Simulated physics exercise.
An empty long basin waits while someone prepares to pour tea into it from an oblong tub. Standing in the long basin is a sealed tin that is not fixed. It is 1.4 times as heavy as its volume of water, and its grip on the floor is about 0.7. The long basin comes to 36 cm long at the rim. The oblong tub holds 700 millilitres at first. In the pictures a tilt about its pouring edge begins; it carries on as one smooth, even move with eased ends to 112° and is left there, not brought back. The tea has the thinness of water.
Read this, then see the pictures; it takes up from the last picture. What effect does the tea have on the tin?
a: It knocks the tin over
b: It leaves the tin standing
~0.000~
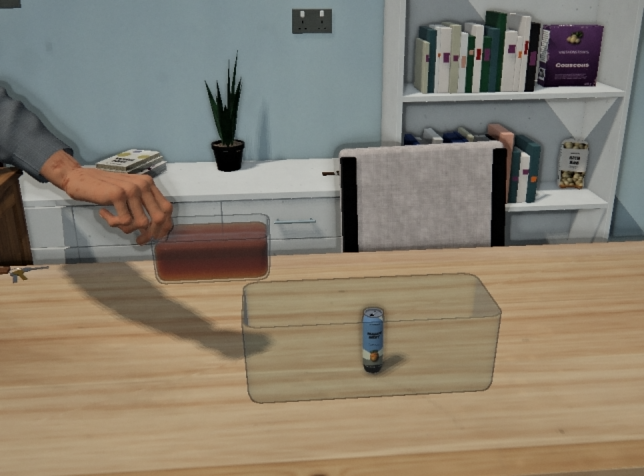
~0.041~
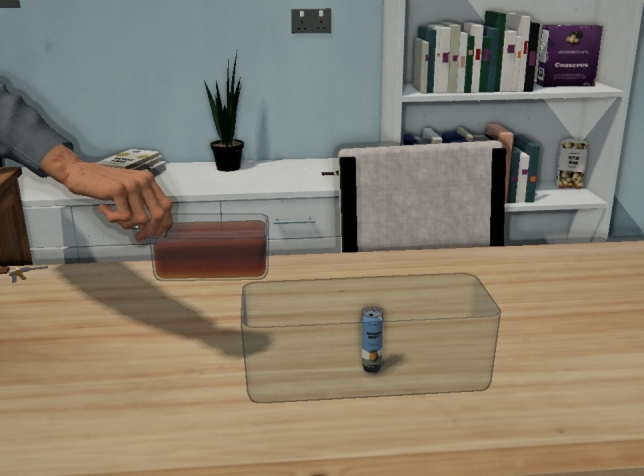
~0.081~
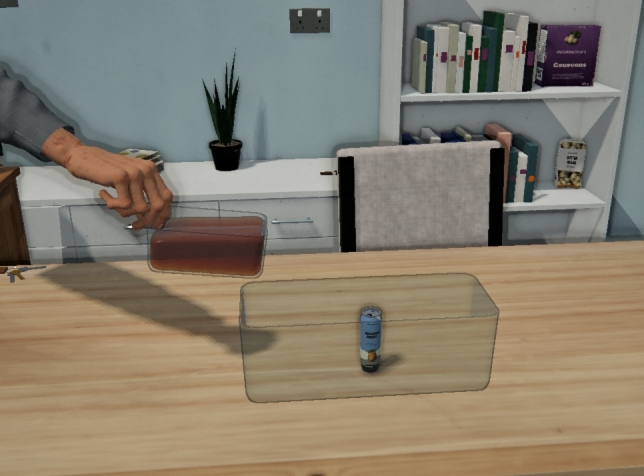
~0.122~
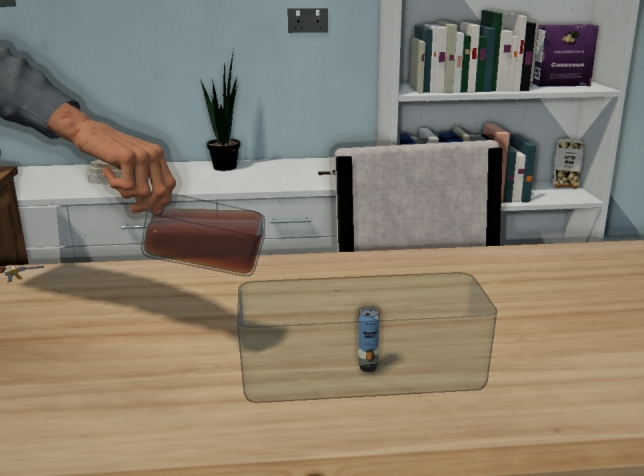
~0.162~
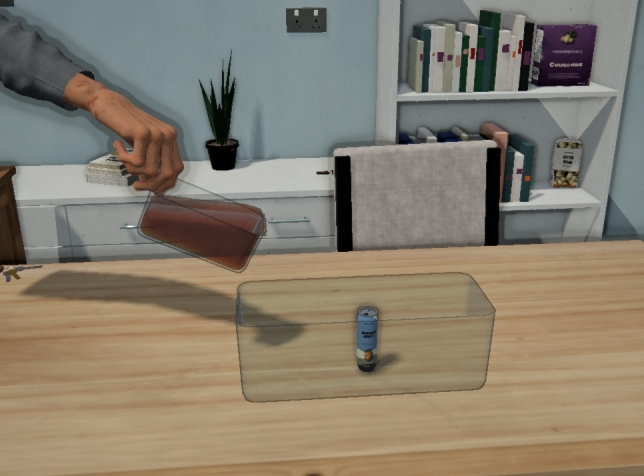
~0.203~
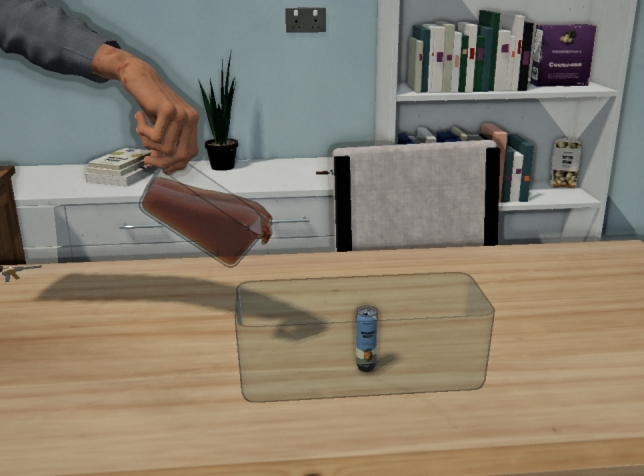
a, it knocks the tin over.
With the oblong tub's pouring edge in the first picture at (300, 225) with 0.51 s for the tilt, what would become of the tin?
Then the tin remains standing.
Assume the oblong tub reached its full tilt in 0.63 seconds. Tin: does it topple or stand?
Tips over.
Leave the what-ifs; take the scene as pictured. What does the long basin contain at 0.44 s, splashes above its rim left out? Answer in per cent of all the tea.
Around 16 percent.
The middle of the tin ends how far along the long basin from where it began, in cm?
The middle of the tin ends some 7.0 cm along the basin.
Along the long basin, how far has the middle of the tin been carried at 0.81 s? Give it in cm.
7 cm, roughly.
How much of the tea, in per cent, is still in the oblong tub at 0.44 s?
About 20 per cent.
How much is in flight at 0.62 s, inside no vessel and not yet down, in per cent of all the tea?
Roughly 10 per cent.
Then, 0.44 s in, the tilt is 108° and 21 per cent is still to pour; the tin stands where it began.
Then, 0.62 s in, the tilt is 112° and 2 per cent is still to pour; the tin leans 25°.
Then, 0.81 s in, the tilt is 112° and 0 per cent is still to pour; the tin lies on its side.
Then, 1.01 s in, the tilt is 112° and 0 per cent is still to pour; the tin lies on its side.
Finally, the tin lies on its side.
